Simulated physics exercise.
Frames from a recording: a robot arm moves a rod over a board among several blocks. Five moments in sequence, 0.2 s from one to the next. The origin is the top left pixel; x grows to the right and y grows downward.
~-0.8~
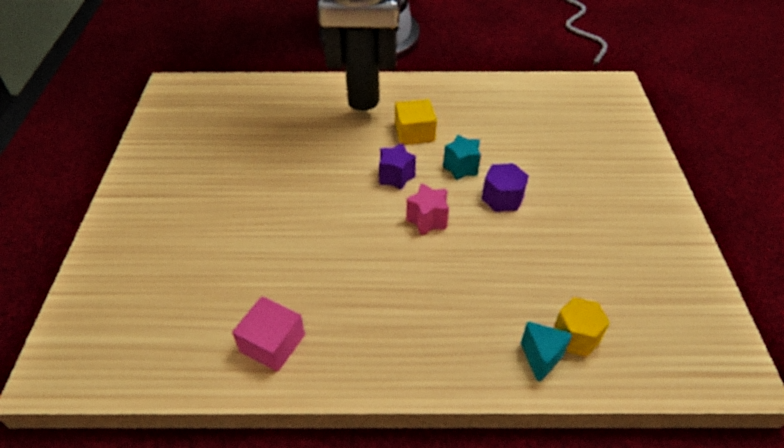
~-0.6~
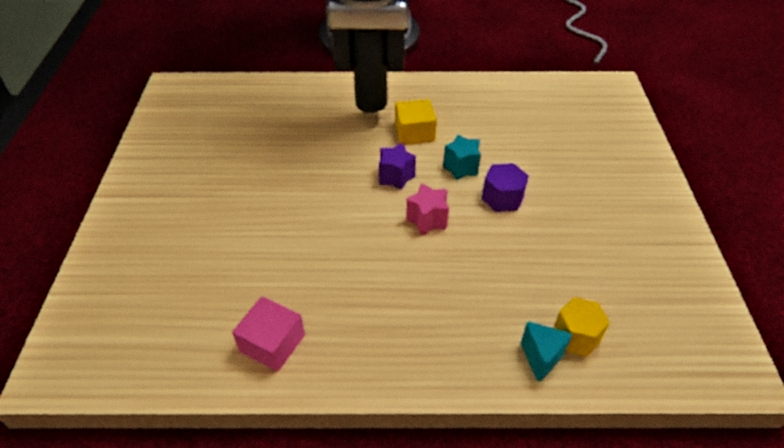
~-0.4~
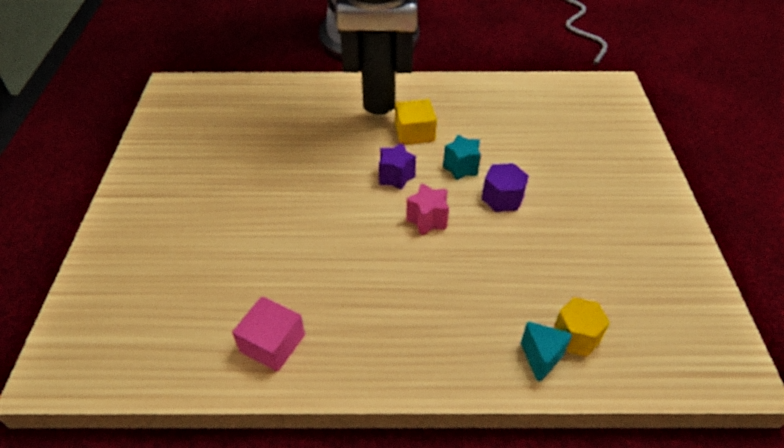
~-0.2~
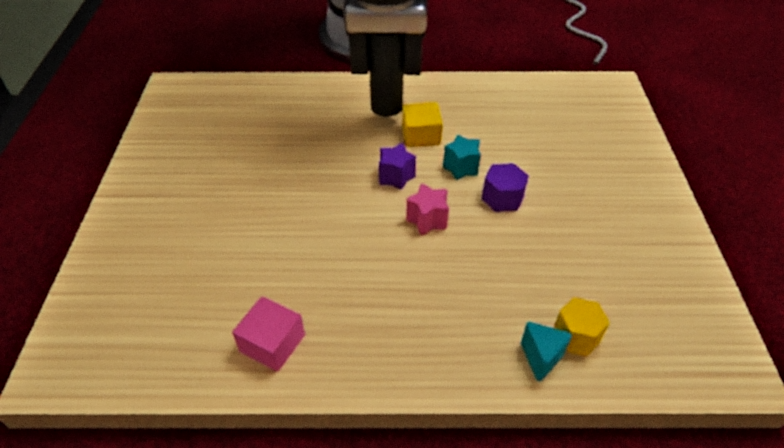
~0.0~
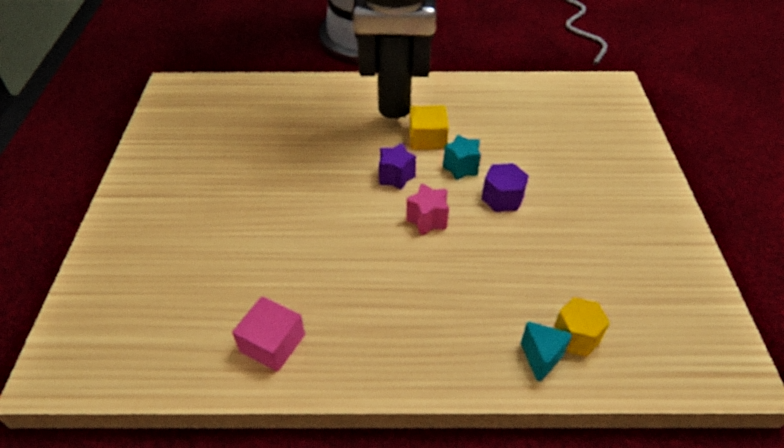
At first, a dark rod held by a robot arm stands at the back of a wooden board, just left of a yellow block. The rod slides slowly right until it meets the block, then nudges it slightly right toward the turquoise star, while the other blocks stay still.
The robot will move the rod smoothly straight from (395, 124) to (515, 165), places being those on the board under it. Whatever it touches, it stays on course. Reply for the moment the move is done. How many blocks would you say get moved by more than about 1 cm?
I'd say two blocks get moved.
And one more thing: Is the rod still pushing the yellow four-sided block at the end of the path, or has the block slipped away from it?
It holds its place in front.
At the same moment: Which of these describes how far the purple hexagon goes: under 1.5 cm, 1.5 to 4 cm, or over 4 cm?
The block winds up within 1.5 cm of where it is now.
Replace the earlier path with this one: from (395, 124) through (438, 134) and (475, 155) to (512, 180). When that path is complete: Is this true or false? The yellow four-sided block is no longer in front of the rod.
Answer: False.
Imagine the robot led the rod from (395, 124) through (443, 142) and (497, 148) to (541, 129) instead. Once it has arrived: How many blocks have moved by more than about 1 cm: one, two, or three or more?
Two.
The first path, step by step. One third of the way, rod at (434, 122); yellow four-sided block at (469, 131); turquoise star block at (474, 155), turned 60° clockwise.
Two thirds of the way, rod at (475, 136); yellow four-sided block at (510, 142), turned 30° clockwise; turquoise star block at (475, 157), turned 75° clockwise.
At the end, rod at (518, 150); yellow four-sided block at (553, 159), turned 40° clockwise; turquoise star block at (475, 157), turned 75° clockwise; purple hexagon still.
